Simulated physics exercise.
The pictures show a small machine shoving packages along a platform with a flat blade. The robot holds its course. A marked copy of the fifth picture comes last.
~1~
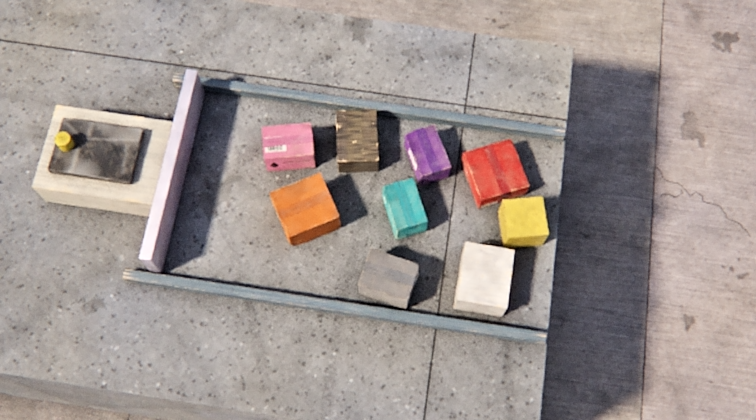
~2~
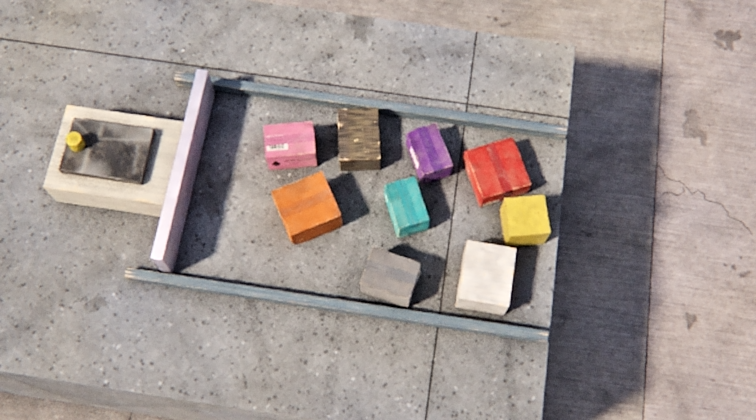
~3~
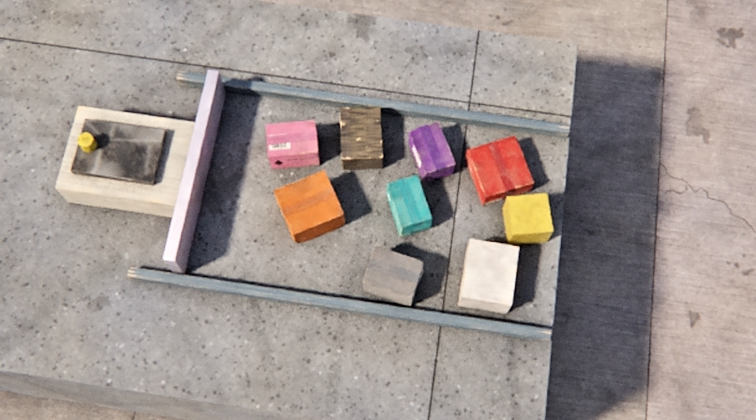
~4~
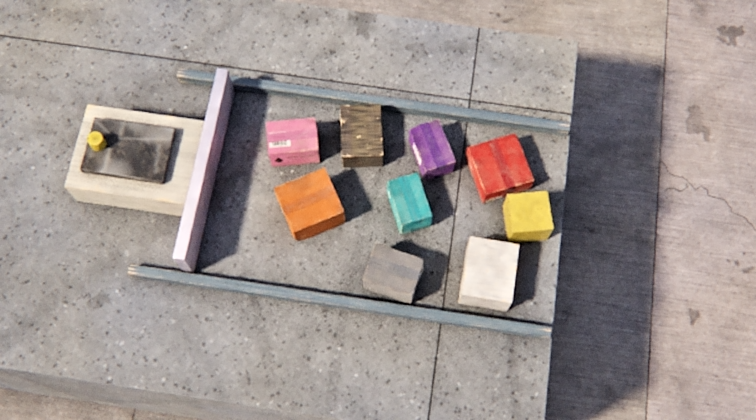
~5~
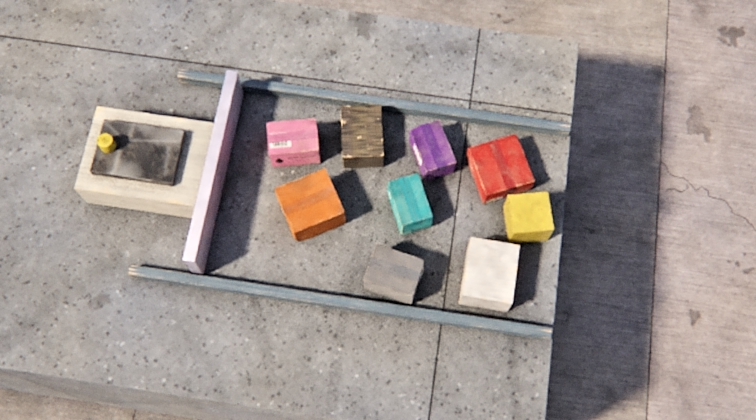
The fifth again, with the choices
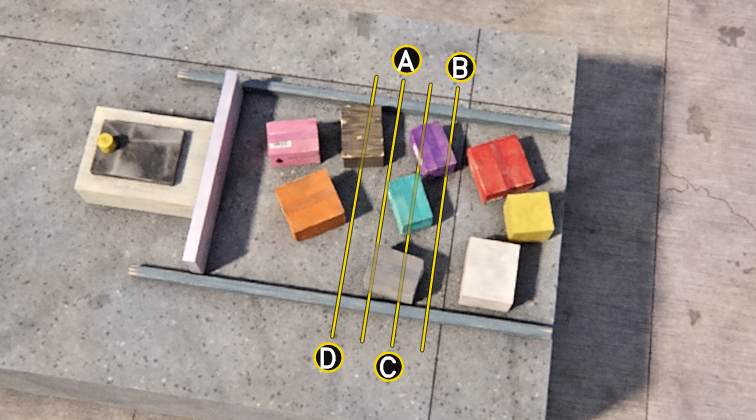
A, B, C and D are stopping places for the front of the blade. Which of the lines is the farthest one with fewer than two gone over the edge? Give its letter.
Stop at B.
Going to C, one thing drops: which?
The red box.
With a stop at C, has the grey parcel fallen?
No.
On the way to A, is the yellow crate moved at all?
By then, no.
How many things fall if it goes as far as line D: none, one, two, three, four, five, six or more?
The count is none.
On the marked copy, A at (384, 204); B at (441, 213); C at (412, 209); D at (355, 200).
Following B. Soon after the start, robot (226, 164); black crate (380, 138); pink parcel (334, 151).
Later, robot (308, 176); red box (536, 173); purple parcel (496, 151).
In the end, robot (370, 185); red box over the edge; yellow crate (552, 222); one fallen.
As for the rest, A is within the limit but short; C is within the limit but short; D is within the limit but short.
